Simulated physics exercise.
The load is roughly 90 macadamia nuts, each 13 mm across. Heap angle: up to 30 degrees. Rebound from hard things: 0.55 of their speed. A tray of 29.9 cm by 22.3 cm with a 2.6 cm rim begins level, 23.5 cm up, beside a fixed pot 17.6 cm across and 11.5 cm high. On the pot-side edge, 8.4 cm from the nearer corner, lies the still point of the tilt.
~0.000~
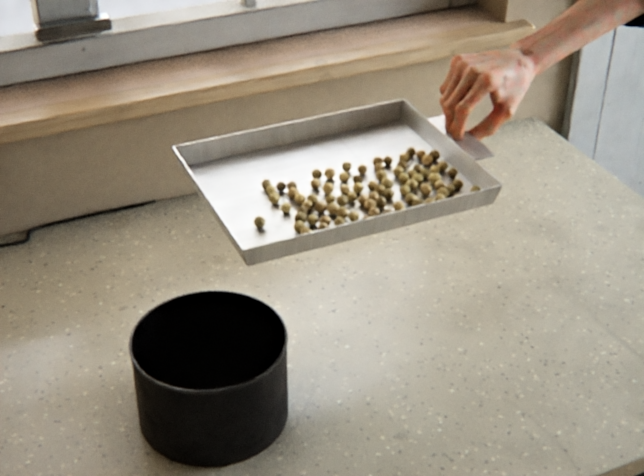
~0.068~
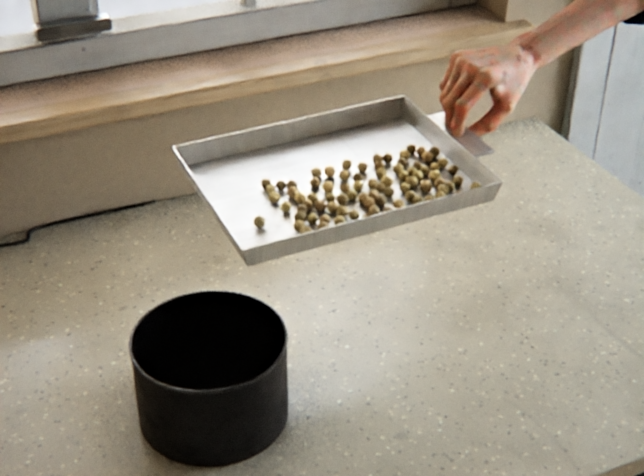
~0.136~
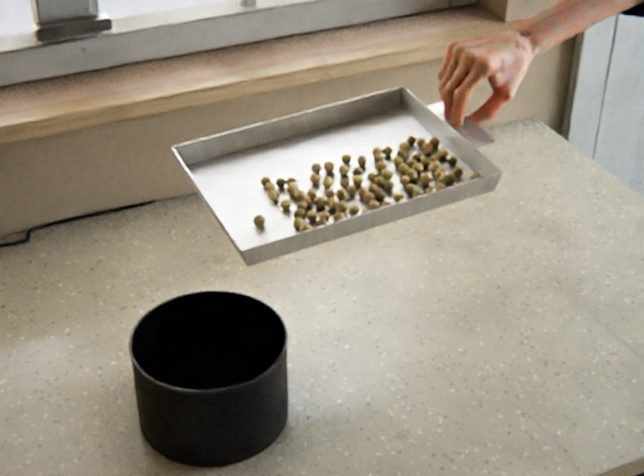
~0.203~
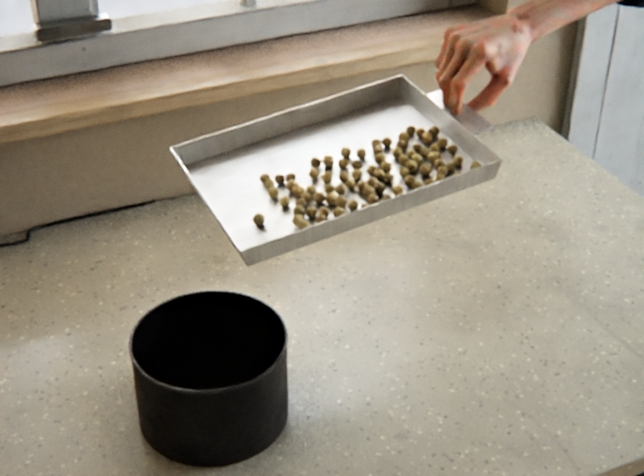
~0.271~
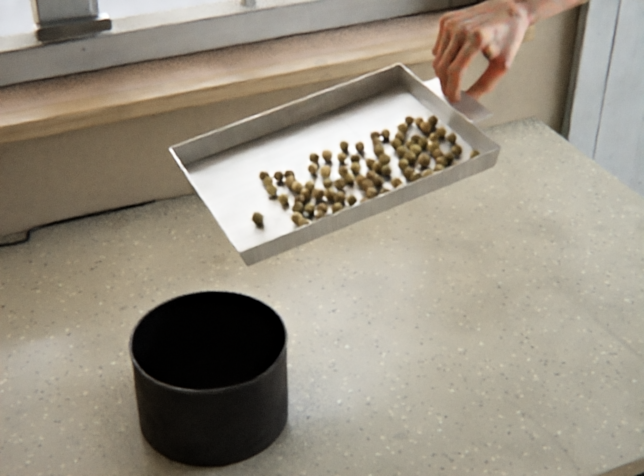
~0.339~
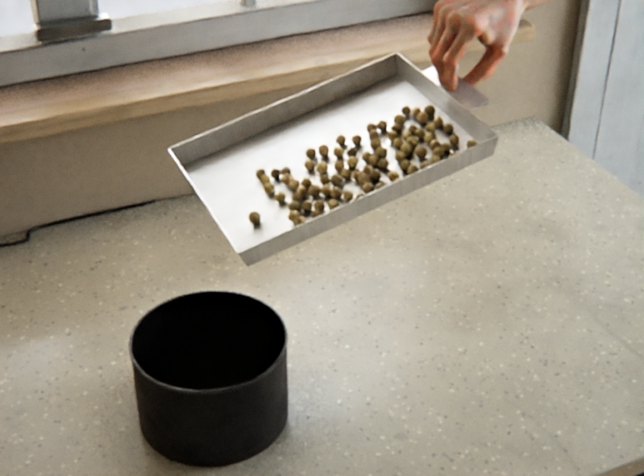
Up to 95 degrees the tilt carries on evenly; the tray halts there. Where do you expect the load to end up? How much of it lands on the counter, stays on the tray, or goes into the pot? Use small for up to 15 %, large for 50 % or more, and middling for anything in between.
Counter - middling, tray - small, pot - large.
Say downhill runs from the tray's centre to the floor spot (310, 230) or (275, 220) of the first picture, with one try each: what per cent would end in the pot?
Approximately 75 percent, then 100 percent.
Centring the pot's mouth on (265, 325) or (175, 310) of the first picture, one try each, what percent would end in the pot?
Estimates: 0 % and 70 %, in that order.
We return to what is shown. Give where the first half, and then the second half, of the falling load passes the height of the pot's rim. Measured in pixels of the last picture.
I'd mark about (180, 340) for the first half and about (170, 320) for the second.
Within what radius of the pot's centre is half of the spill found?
Close to 20 cm, give or take.
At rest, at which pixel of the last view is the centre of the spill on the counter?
I'd put it near (108, 358).
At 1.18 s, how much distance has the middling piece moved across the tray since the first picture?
13 cm.
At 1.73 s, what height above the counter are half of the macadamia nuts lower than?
Height: Around 26 cm.
After 1.18 s, tilt 51 degrees; the tray holds 100 %, the pot 0 %.
Then, at 1.73 s, tilt 76 degrees; the tray holds 100 %, the pot 0 %.
After 2.35 s, tilt 95 degrees; the tray holds 0 %, the pot 65 %.
By 3.5 s all is still; counter 25 %, tray 0 %, pot 75 %.
